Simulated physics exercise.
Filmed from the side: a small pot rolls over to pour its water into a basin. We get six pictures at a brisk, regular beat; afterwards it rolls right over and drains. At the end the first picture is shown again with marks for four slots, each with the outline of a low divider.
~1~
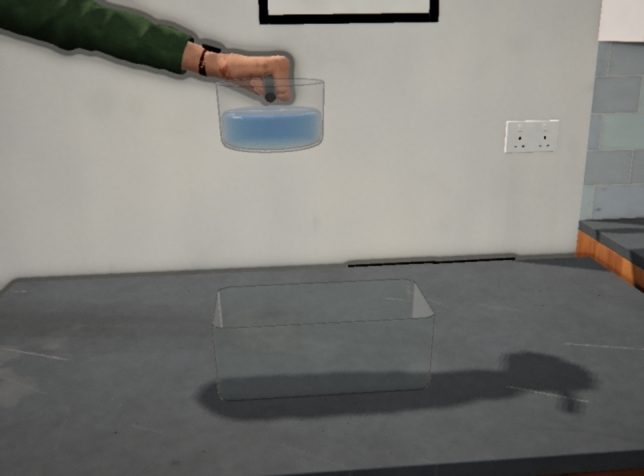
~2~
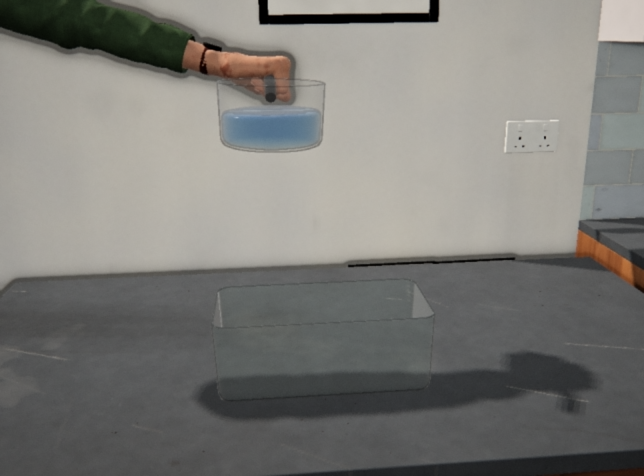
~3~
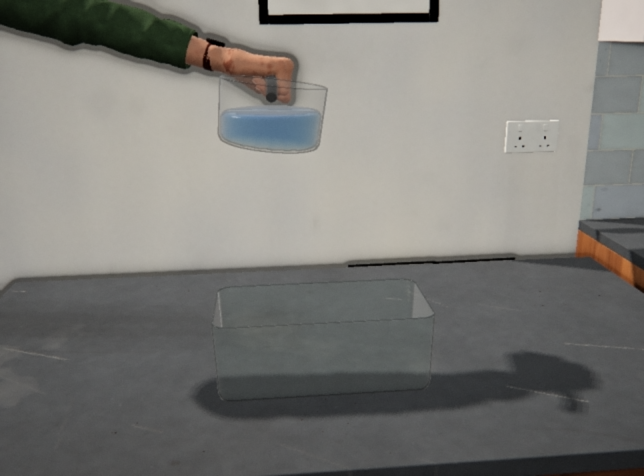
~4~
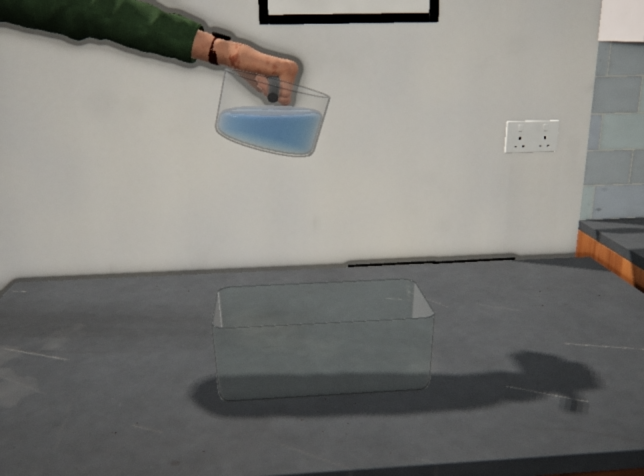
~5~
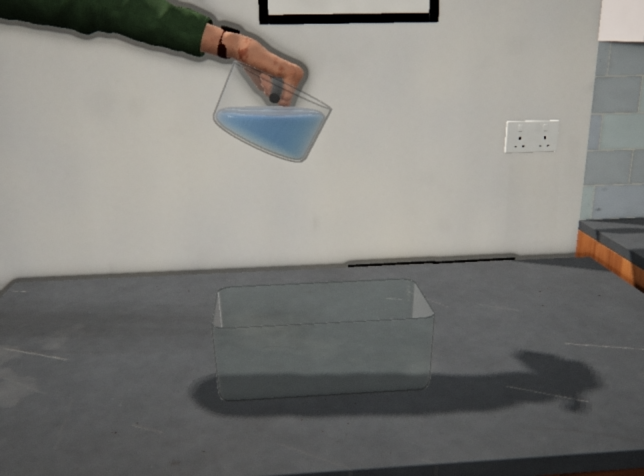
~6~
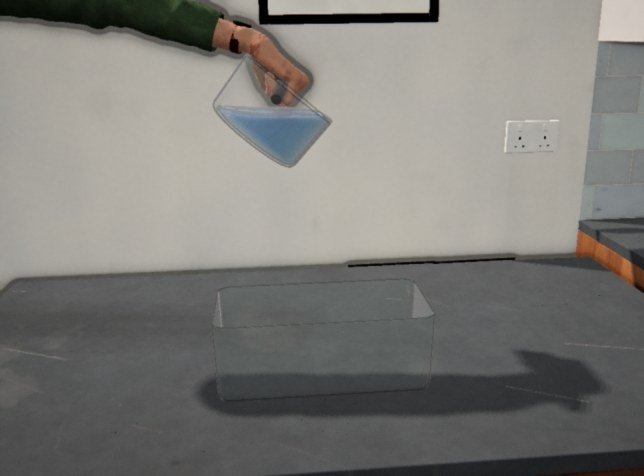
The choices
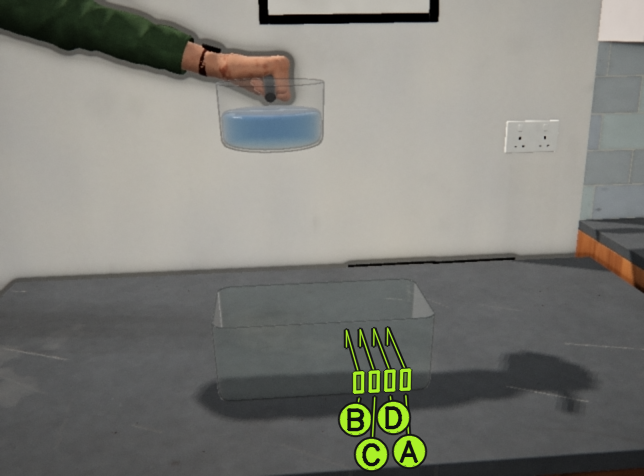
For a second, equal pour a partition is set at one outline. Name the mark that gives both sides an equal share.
Position C.
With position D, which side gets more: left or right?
More ends on the left.
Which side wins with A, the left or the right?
More ends on the left.
In lime, A at (405, 395); B at (359, 398); C at (374, 397); D at (390, 396).
For position A, about 82 % ends left of the wall and 15 % right of it; 3 % is lost outside.
For position B, about 29 % ends left of the wall and 67 % right of it; 4 % is lost outside.
For position C, about 51 % ends left of the wall and 45 % right of it; 4 % is lost outside.
For position D, about 67 % ends left of the wall and 28 % right of it; 5 % is lost outside.
